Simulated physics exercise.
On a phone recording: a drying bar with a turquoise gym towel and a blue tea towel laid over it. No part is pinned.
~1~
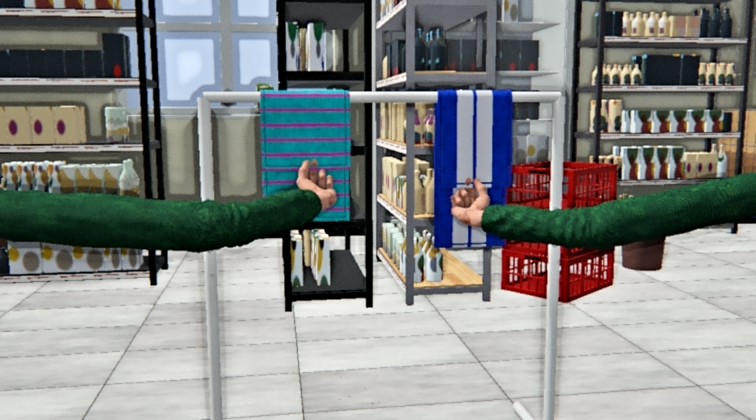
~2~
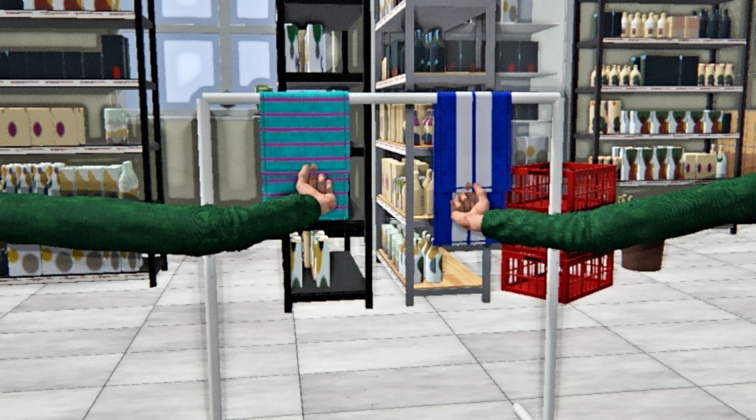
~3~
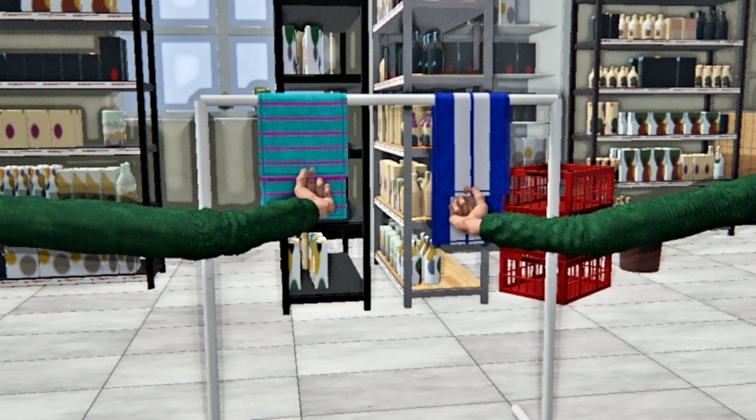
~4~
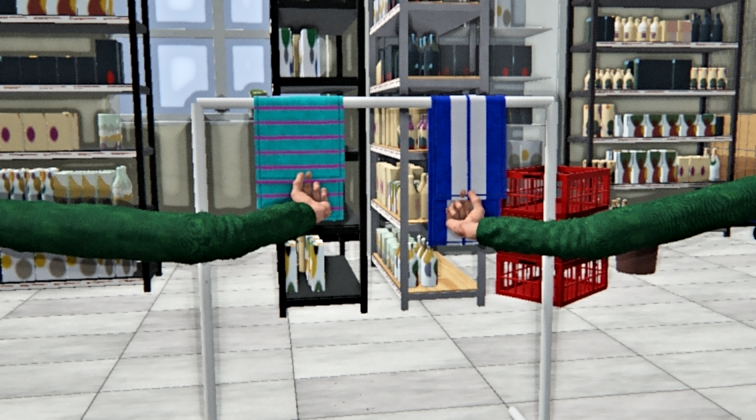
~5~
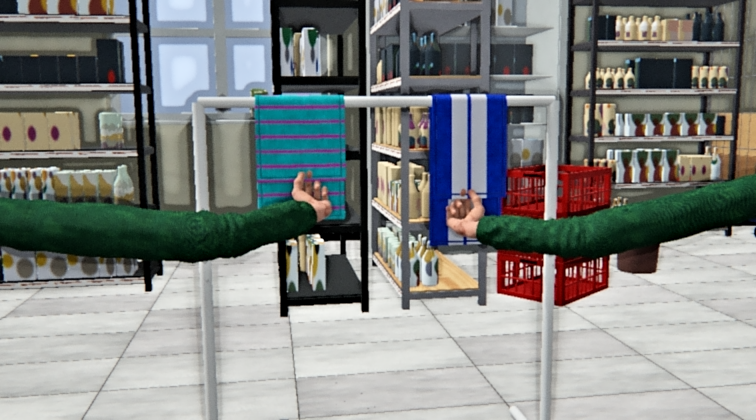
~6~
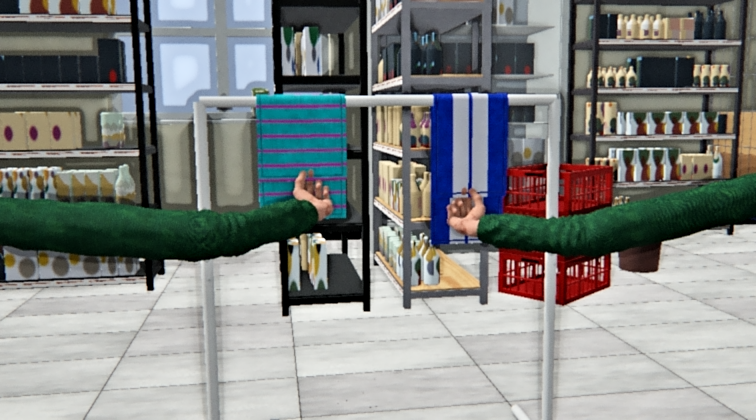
Two green-sleeved arms reach in from the left and right edges of a shop-like room with a pale tiled floor, seen from the front at about chest height. Between them, a turquoise striped towel hangs left and a blue-and-white one right on a white bar, before stocked shelves and red crates. The hands stay beside the towels, shifting only slightly, while the view drifts a little.
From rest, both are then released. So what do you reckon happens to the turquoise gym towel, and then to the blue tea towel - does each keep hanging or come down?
As I see it, the turquoise gym towel will stay put I expect, the blue tea towel will stay put I expect.
Then, 0.44 s past the final frame, gym towel unmoved; tea towel unmoved.
When it is over, gym towel unmoved; tea towel unmoved. The turquoise gym towel stays on and the blue tea towel hangs there.
